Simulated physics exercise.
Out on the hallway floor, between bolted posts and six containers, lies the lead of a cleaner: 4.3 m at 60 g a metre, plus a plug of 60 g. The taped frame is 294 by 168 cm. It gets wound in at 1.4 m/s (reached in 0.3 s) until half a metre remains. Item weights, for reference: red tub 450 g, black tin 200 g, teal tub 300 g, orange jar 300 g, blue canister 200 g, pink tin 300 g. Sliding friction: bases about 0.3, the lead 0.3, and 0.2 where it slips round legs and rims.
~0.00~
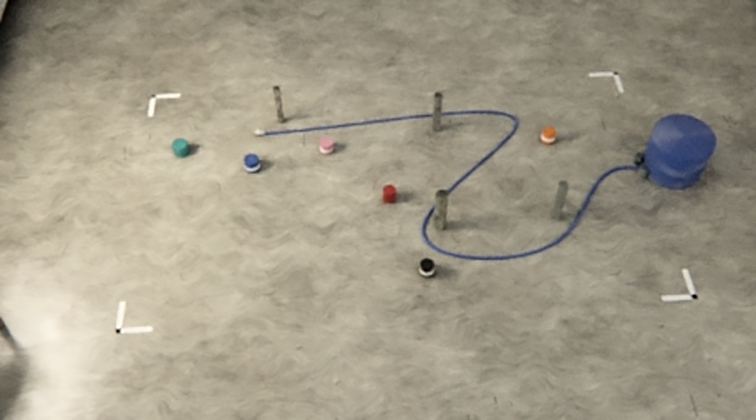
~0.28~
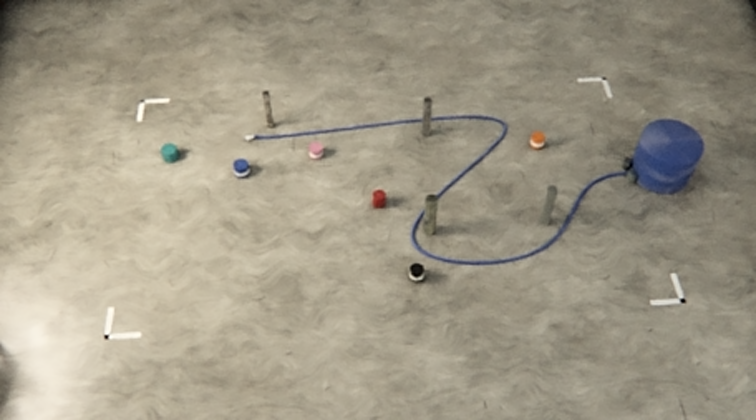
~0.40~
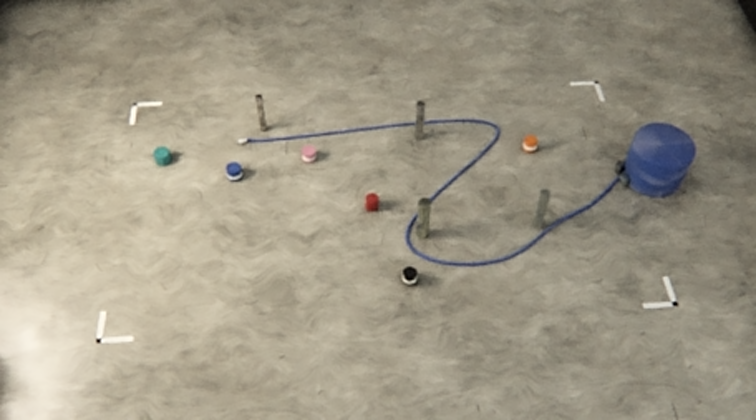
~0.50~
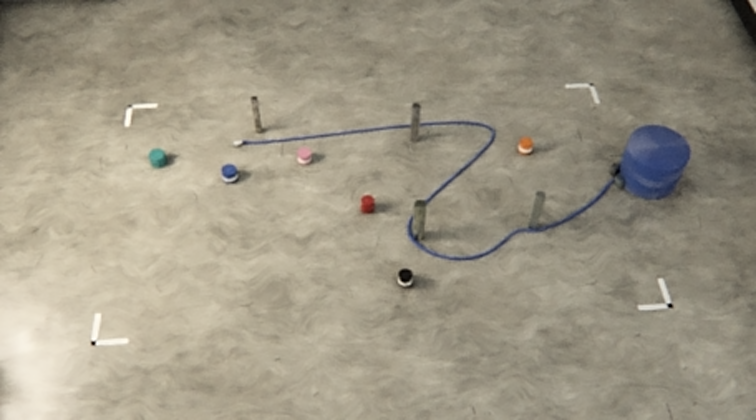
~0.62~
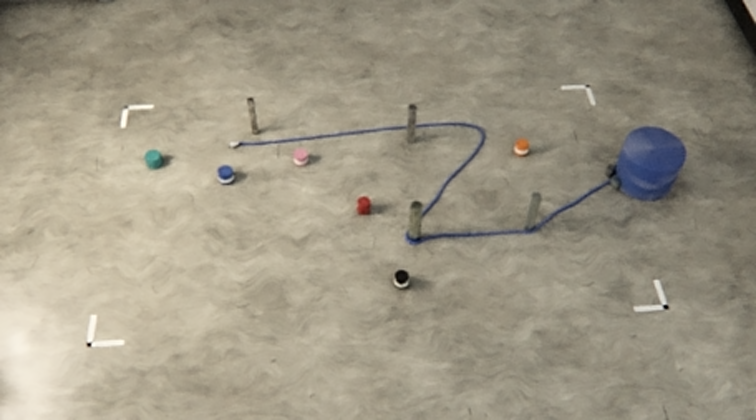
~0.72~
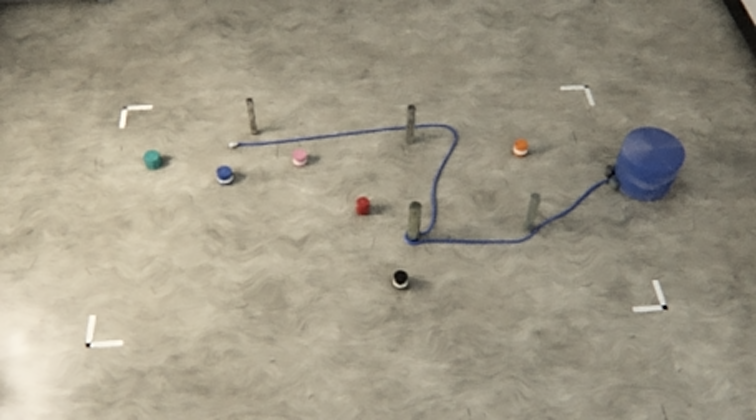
On the hallway floor, a blue cord looping from a blue cleaner around upright posts was drawn in, its lower curve tightening against two posts before the upper bend shrank leftward, while the small colored tubs stayed put.
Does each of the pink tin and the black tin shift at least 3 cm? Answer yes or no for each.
Pink tin - no, black tin - no.
By 1.4 s, plug at (345, 137); nothing else has moved.
By 2.0 s, plug at (444, 195); nothing else has moved.
By 2.7 s, plug at (733, 287); nothing else has moved.
By 3.3 s, plug at (531, 176); nothing else has moved.
By 4.1 s, plug at (666, 172); pink tin 0 cm off its start at (299, 154), black tin 0 cm off its start at (401, 276).
